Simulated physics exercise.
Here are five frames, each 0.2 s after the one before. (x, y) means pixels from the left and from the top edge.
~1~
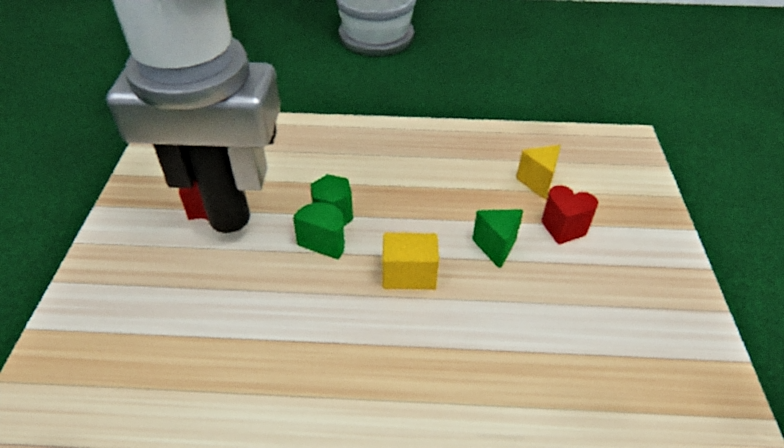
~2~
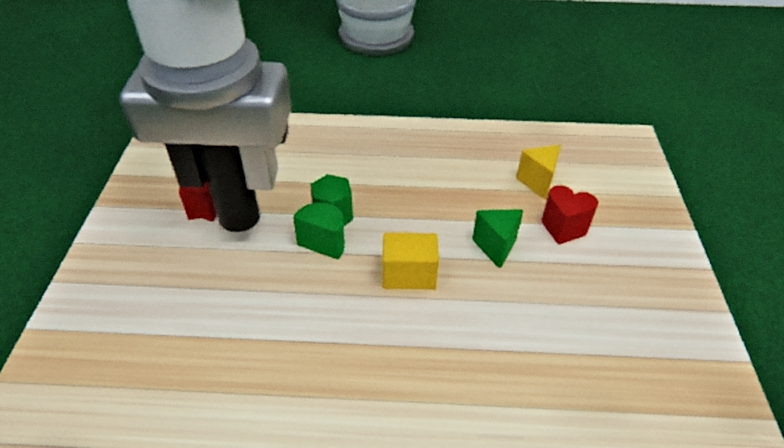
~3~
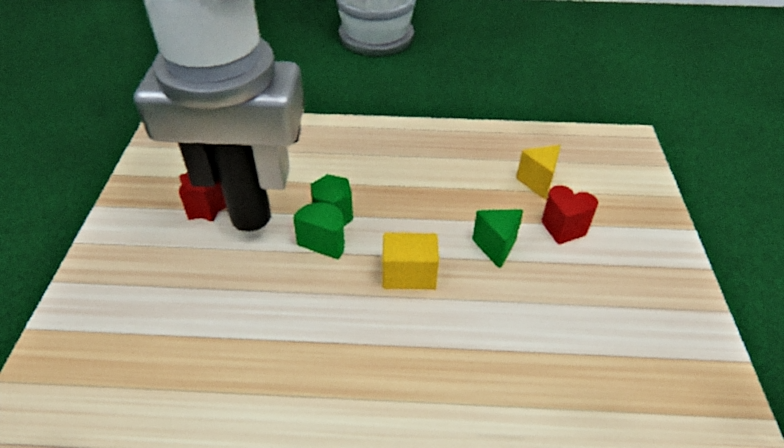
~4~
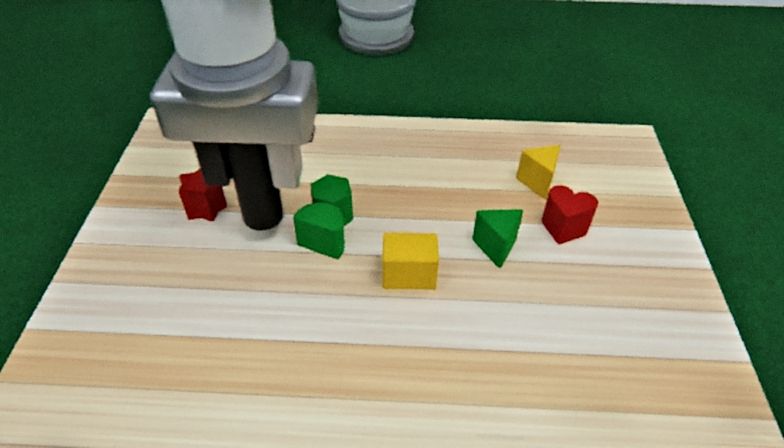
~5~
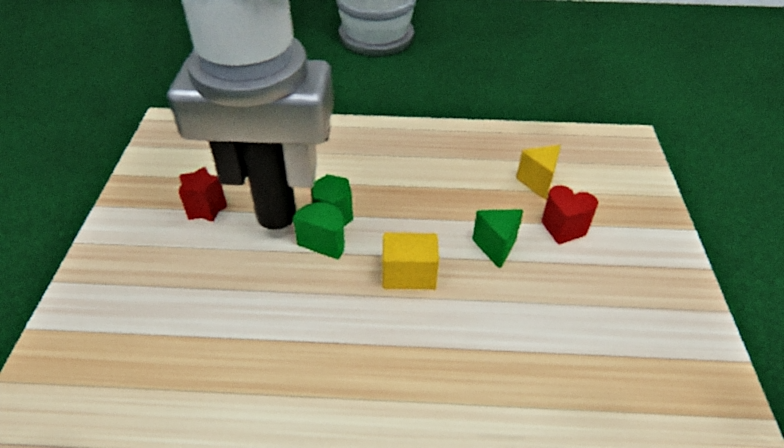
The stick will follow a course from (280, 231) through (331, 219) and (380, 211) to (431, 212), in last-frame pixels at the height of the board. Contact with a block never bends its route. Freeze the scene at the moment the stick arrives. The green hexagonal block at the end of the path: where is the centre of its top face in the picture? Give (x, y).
It is going to be at (420, 158).
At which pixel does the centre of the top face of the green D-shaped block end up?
Its top middle will sit at (352, 219).
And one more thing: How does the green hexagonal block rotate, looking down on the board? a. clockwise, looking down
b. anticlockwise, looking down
Correct choice: B.
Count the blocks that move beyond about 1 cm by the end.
When the path ends, I think you'll find two blocks out of place by more than 1 cm.
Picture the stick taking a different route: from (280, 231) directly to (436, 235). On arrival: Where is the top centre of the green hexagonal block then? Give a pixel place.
It is at (368, 176).
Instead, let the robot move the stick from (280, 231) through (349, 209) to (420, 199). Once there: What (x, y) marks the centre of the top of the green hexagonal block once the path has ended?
For the centre of its top, I'd go with (452, 156).
The first path, step by step. One third of the way, stick (331, 204); green D-shaped block (351, 219), turned 55° clockwise; green hexagonal block (364, 176), turned 20° anticlockwise.
Two thirds of the way, stick (380, 196); green D-shaped block (352, 219), turned 55° clockwise; green hexagonal block (406, 162), turned 50° anticlockwise.
At the end, stick (432, 197); green D-shaped block (352, 219), turned 55° clockwise; green hexagonal block (420, 158), turned 75° anticlockwise; green three-sided block unmoved.
